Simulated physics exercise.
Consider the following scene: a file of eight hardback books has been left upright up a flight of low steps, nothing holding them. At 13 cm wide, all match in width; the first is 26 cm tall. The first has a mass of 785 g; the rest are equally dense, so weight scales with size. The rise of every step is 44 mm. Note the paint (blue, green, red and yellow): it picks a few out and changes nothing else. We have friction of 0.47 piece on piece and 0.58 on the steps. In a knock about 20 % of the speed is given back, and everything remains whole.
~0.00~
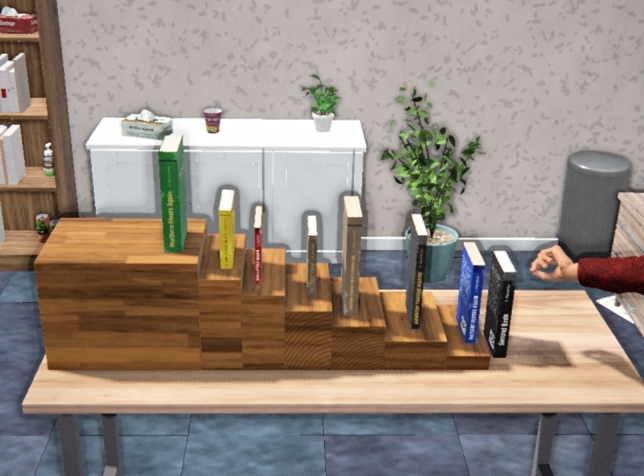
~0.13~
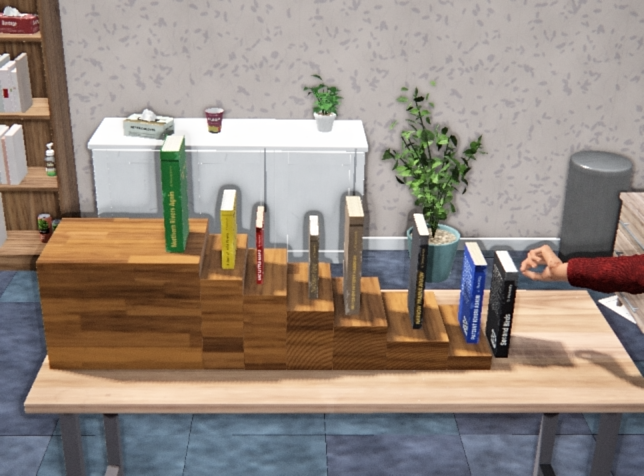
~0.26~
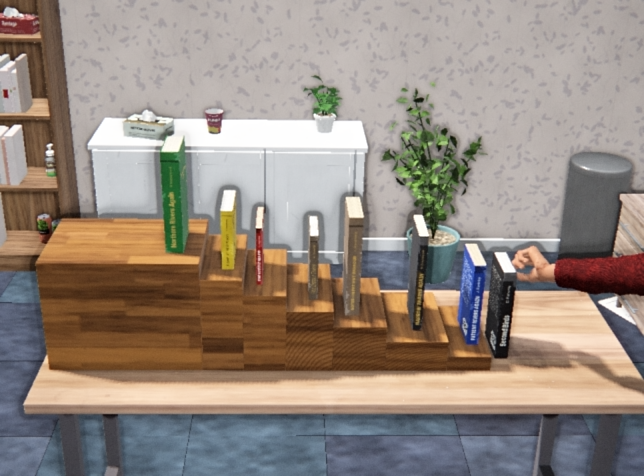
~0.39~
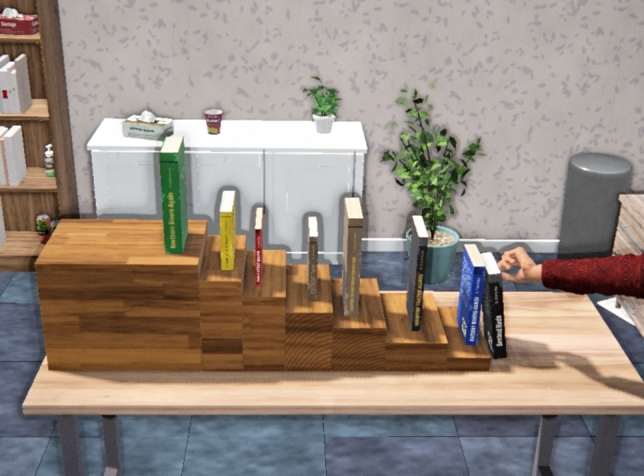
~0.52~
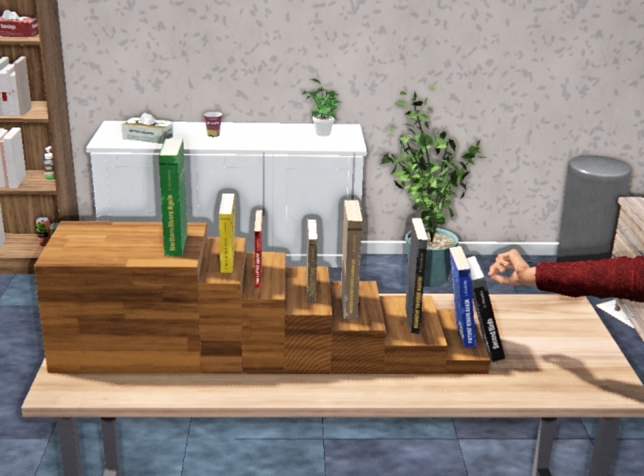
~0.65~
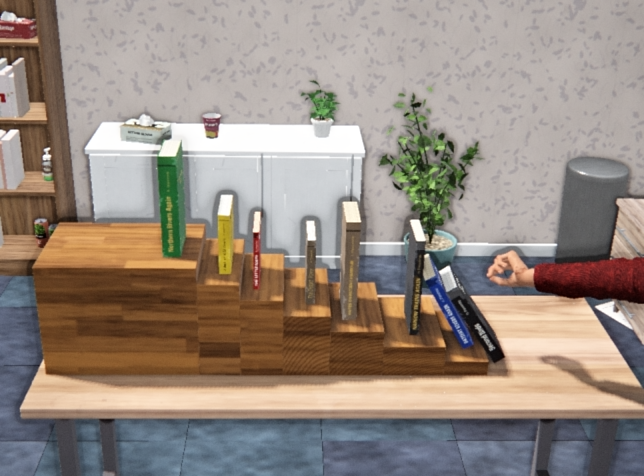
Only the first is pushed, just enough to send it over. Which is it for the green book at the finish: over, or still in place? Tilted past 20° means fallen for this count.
Still in place.
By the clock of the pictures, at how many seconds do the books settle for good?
Settling time: Near 1.5 s.
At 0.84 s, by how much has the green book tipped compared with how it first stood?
Something like 0°, more or less.
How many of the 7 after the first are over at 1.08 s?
At that moment the count is 4.
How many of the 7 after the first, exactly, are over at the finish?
Result - a count of 6.
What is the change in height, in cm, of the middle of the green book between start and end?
Looks like it winds up about 0 centimetres lower.
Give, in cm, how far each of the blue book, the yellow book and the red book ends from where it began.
Approx. shifts in cm - blue: 10; yellow: 10; red: 0.
Around 0.84 s, 2 of the 7 other books over; green book unmoved; blue book tipped 52°.
Around 1.08 s, 4 of the 7 other books over; green book unmoved; blue book tipped 55°.
Finally (1.6 s), 6 of the 7 other books over; green book unmoved; blue book tipped 55°; red book tipped 46°. One left standing. Seen by the last camera, middles, green book near (171, 198), blue book near (430, 310).
